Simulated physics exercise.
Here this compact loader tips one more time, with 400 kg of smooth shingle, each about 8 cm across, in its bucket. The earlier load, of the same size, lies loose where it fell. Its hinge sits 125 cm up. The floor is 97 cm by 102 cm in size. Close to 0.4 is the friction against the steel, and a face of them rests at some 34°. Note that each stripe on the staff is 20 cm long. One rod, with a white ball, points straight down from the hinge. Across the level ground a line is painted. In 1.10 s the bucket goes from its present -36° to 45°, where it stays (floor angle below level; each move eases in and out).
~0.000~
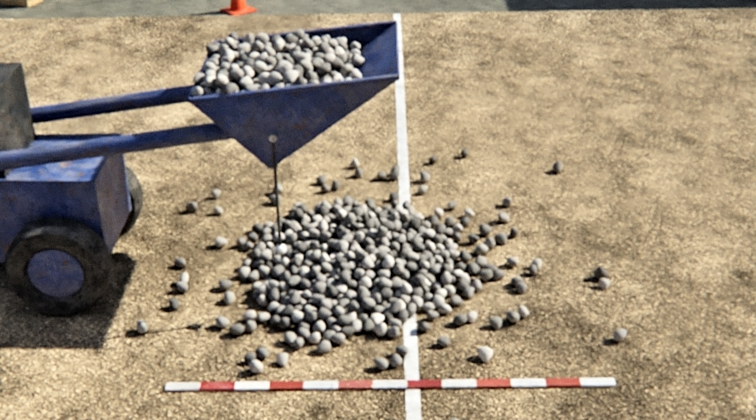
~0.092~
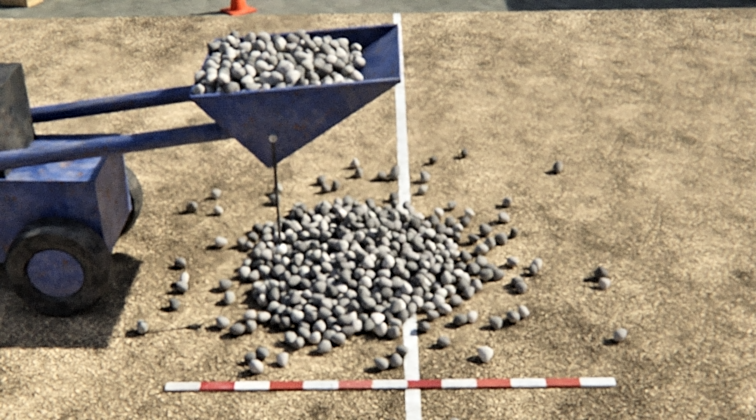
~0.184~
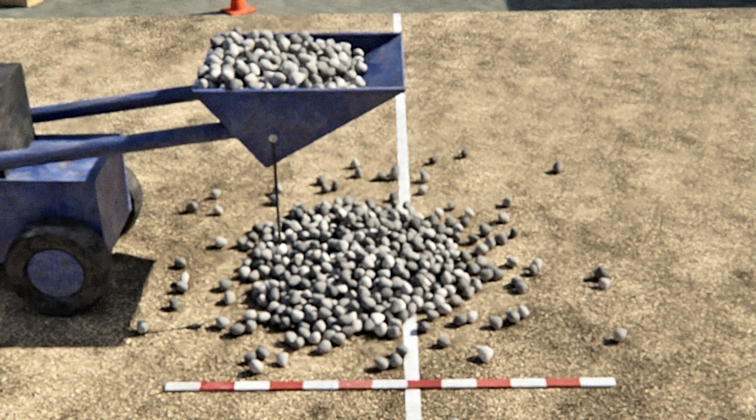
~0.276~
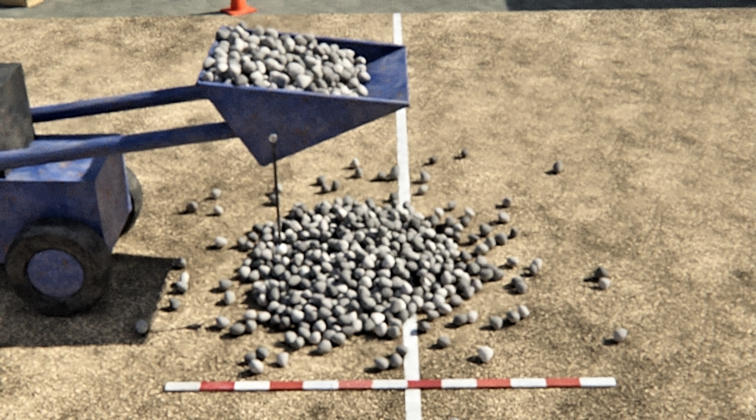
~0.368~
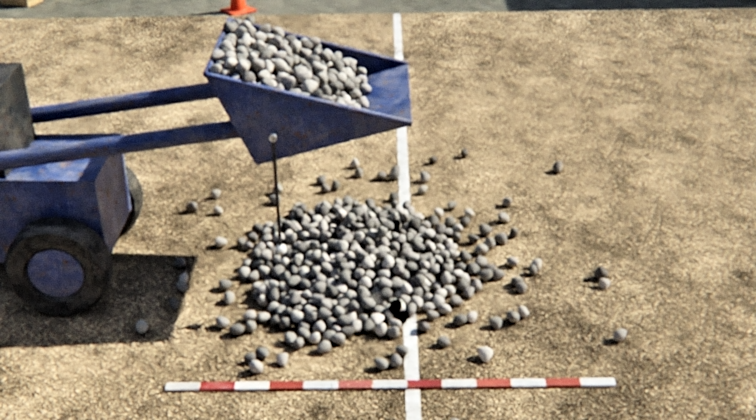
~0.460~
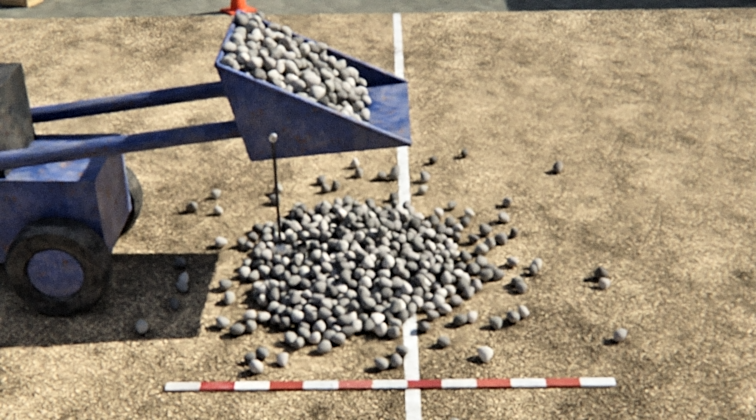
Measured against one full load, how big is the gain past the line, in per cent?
Some 85 per cent is added.
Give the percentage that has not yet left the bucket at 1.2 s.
Some 40 percent, roughly.
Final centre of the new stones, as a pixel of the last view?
Middle: Approx. (456, 252) px.
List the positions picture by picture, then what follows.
The bucket is at -36°, its lip at (399, 77); the top of the load is at (294, 45). The earlier load is highest near (360, 244), 19 cm above ground level, 79 % short of the line, 21 % past the line, in the first frame.
The bucket is at -34°, its lip at (401, 80); the top of the load is at (290, 47); the stones move at 0.1 m/s on average, in the second frame.
Lip at (405, 90), floor tilted -30°, highest stones at (259, 44); the stones move at 0.3 m/s on average, in the third frame.
Lip at (409, 105), floor tilted -23°, highest stones at (235, 39); the stones move at 0.4 m/s on average, in the fourth frame.
Lip at (412, 124), floor tilted -15°, highest stones at (238, 32); the stones move at 0.4 m/s on average, in the fifth frame.
The bucket is at -5°, its lip at (411, 145); the top of the load is at (247, 25); the stones move at 0.5 m/s on average, in the sixth frame.
After 0.8 s the floor is at 32°; in per cent of one load, 100 in the bucket, 79 short of the line, 21 past the line; the foremost stones are at (557, 249).
After 1.2 s the floor is at 45°; in per cent of one load, 42 in the bucket, 117 short of the line, 40 past the line; the foremost stones are at (557, 249).
After 1.5 s the floor is at 45°; in per cent of one load, 3 in the bucket, 107 short of the line, 90 past the line; the foremost stones are at (575, 266).
After 4.2 s the floor is at 45°; in per cent of one load, 0 in the bucket, 94 short of the line, 106 past the line; the foremost stones are at (662, 237). Net gain past the line, 85.
